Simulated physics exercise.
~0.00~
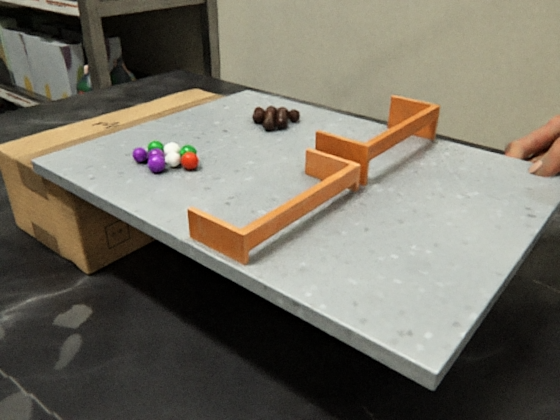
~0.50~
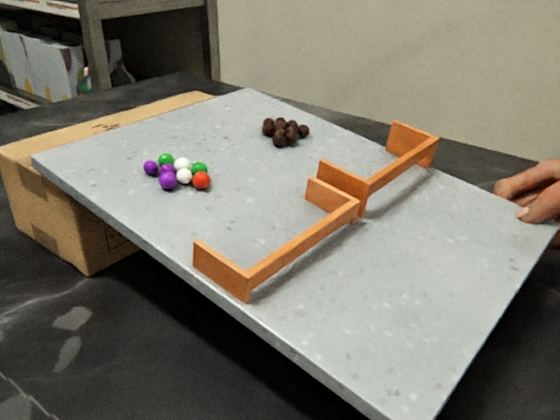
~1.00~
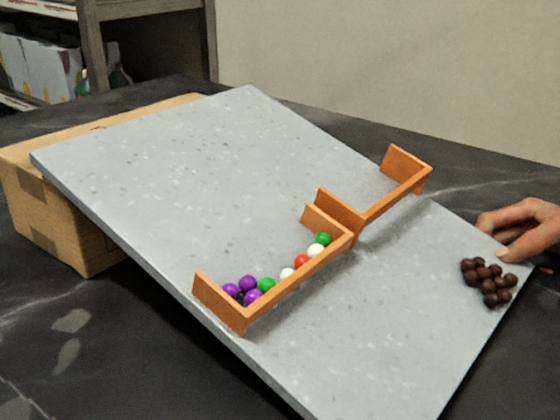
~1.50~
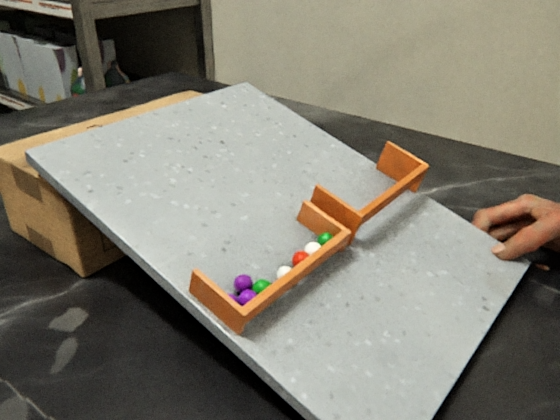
At the start, a grey speckled board rests on a cardboard box at its left, while a hand holds its right end. A cluster of purple, green, white and red balls and a cluster of dark brown ones sit near the top, each facing an orange bar. The hand lowers its end, and both clusters shift down and to the right. As the slope steepens, the colourful balls gather against the nearer bar, while the brown ones pass the farther bar and reach the lower edge. Finally, the brown balls are out of sight, and the colourful ones stay held on the tilted board.
